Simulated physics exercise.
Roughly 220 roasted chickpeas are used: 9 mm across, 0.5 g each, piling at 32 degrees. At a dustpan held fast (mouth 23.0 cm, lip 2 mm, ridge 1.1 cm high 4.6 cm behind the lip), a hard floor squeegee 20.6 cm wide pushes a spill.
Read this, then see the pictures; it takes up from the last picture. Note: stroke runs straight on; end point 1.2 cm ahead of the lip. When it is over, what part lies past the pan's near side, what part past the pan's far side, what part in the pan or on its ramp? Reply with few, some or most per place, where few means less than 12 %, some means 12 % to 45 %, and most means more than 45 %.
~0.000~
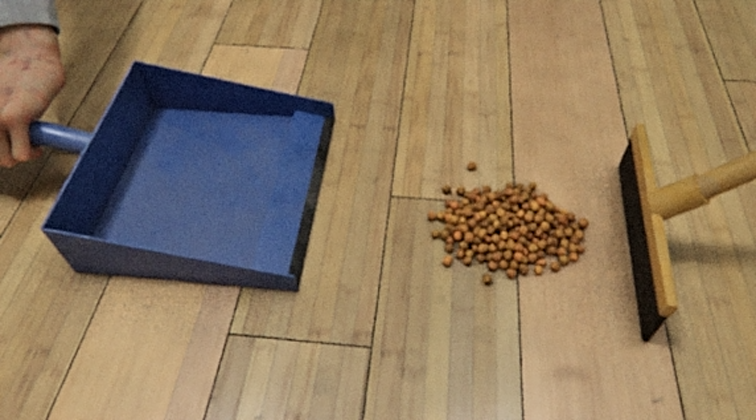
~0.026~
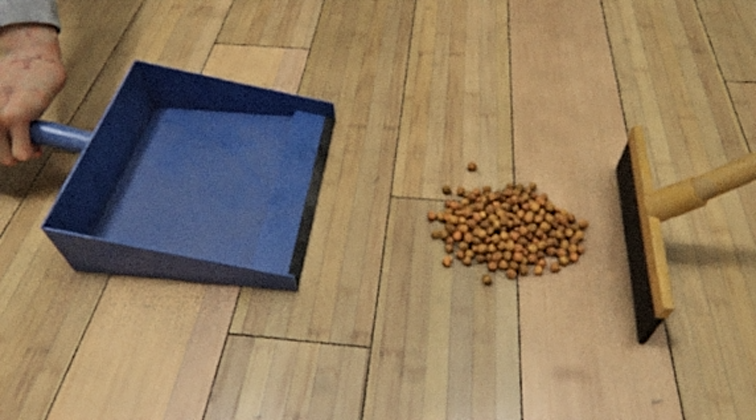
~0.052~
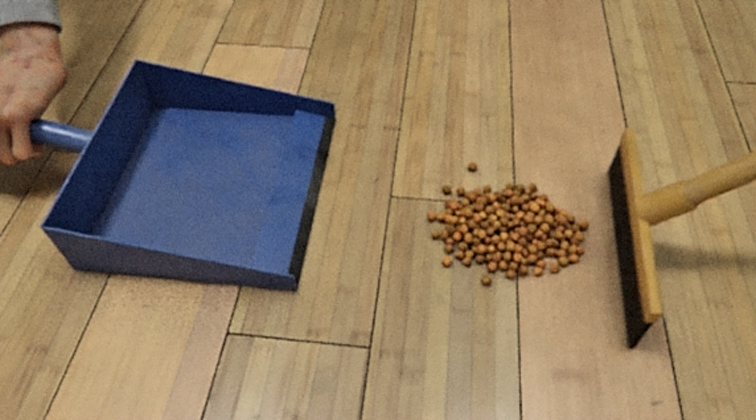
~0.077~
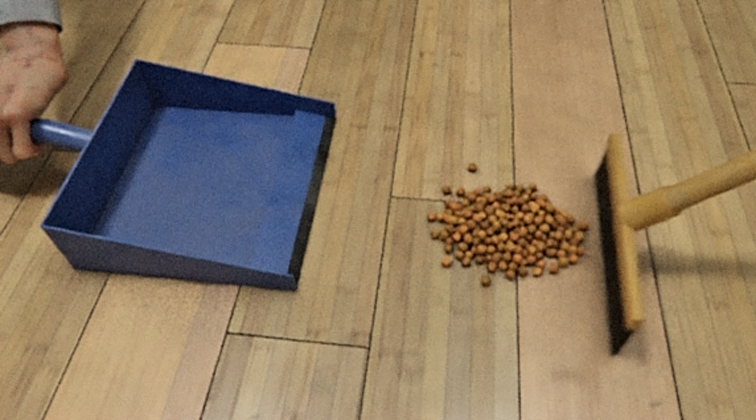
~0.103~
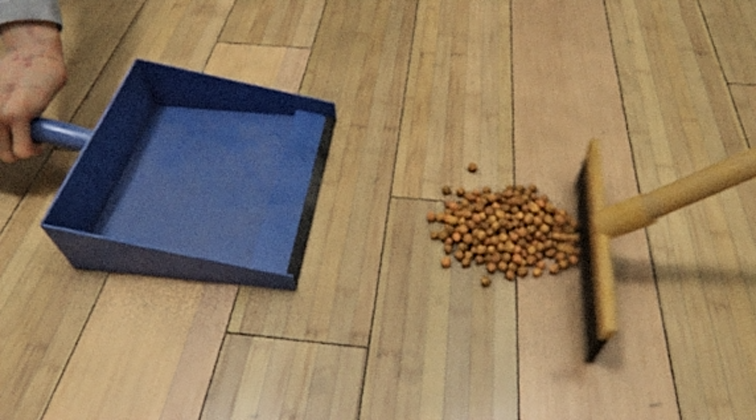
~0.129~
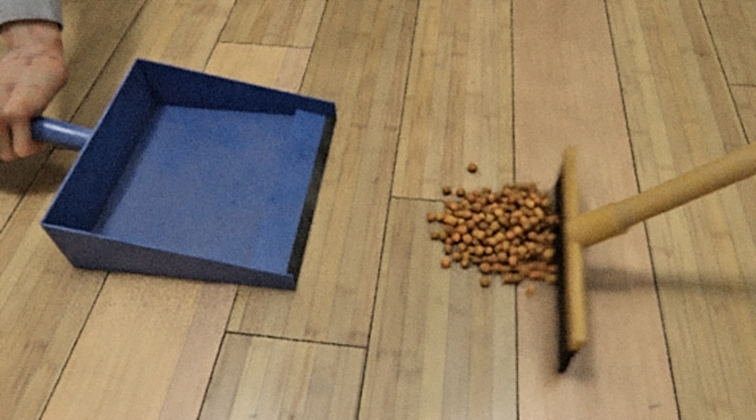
Past the pan's near side = some, past the pan's far side = few, in the pan or on its ramp = some.
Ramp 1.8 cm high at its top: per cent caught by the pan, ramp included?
Estimate with the new ramp: Some 20 in a hundred.
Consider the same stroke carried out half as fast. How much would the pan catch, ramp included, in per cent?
Then roughly 15 per cent.
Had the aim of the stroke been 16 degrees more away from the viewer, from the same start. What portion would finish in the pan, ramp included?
Estimate: 60 % in pan or on ramp.
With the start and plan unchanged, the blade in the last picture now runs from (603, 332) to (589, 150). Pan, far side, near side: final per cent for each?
Pan 20, far 0, near 25.
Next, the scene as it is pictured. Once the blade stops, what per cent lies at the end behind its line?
Some 30 percent of it.
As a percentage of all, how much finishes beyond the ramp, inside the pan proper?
Around 10 in a hundred.
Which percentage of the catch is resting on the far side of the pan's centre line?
About 0 percent of it.
After 0.27 s, middle of the blade 12 cm from the lip; 0 % over the lip, far side 0 %, near side 10 %.
After 0.36 s, middle of the blade 4 cm from the lip; 5 % over the lip, far side 0 %, near side 20 %.
After 0.58 s, middle of the blade 2 cm from the lip; 25 % over the lip, far side 5 %, near side 25 %.
In the end, at 1.1 s, near side 25 %, far side 5 %, pan 25 %, in front of the lip or behind the blade 50 %.
